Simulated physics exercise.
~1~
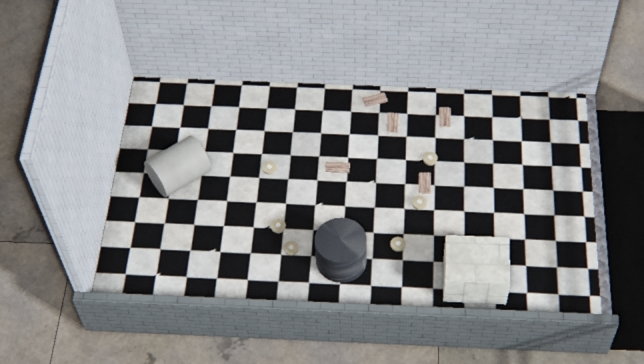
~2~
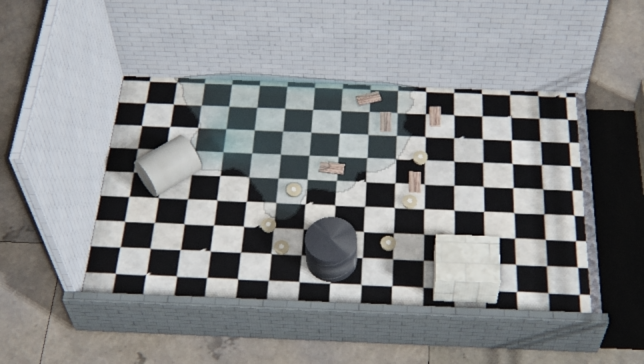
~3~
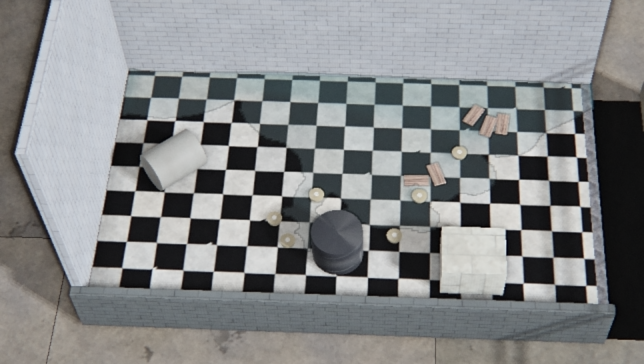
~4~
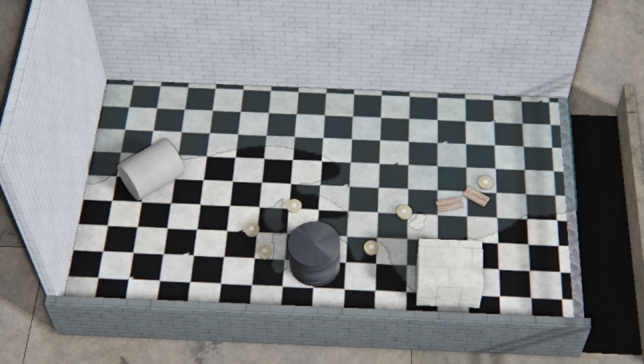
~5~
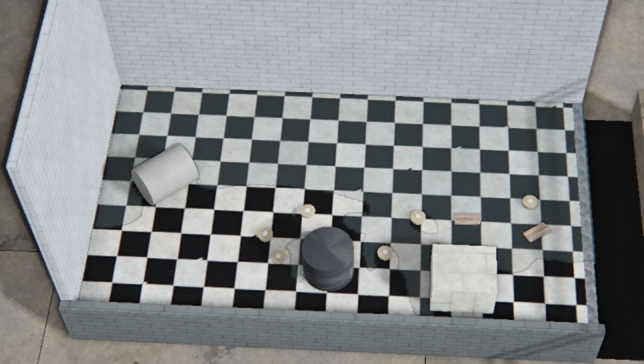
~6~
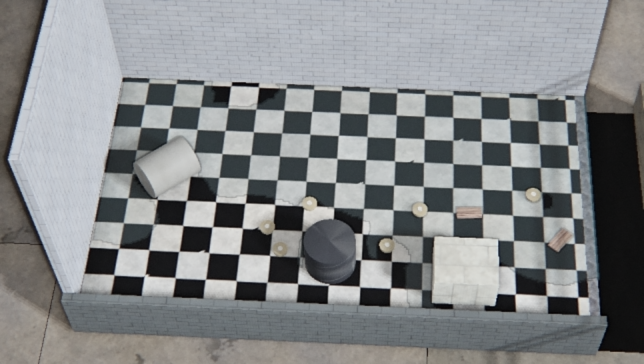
A shallow sheet of water spread from the back wall across a black-and-white checkered floor, pushing small wooden boards and pale round lids to the right until some boards were gone from view, while the barrel, dark drum and white block stayed put.
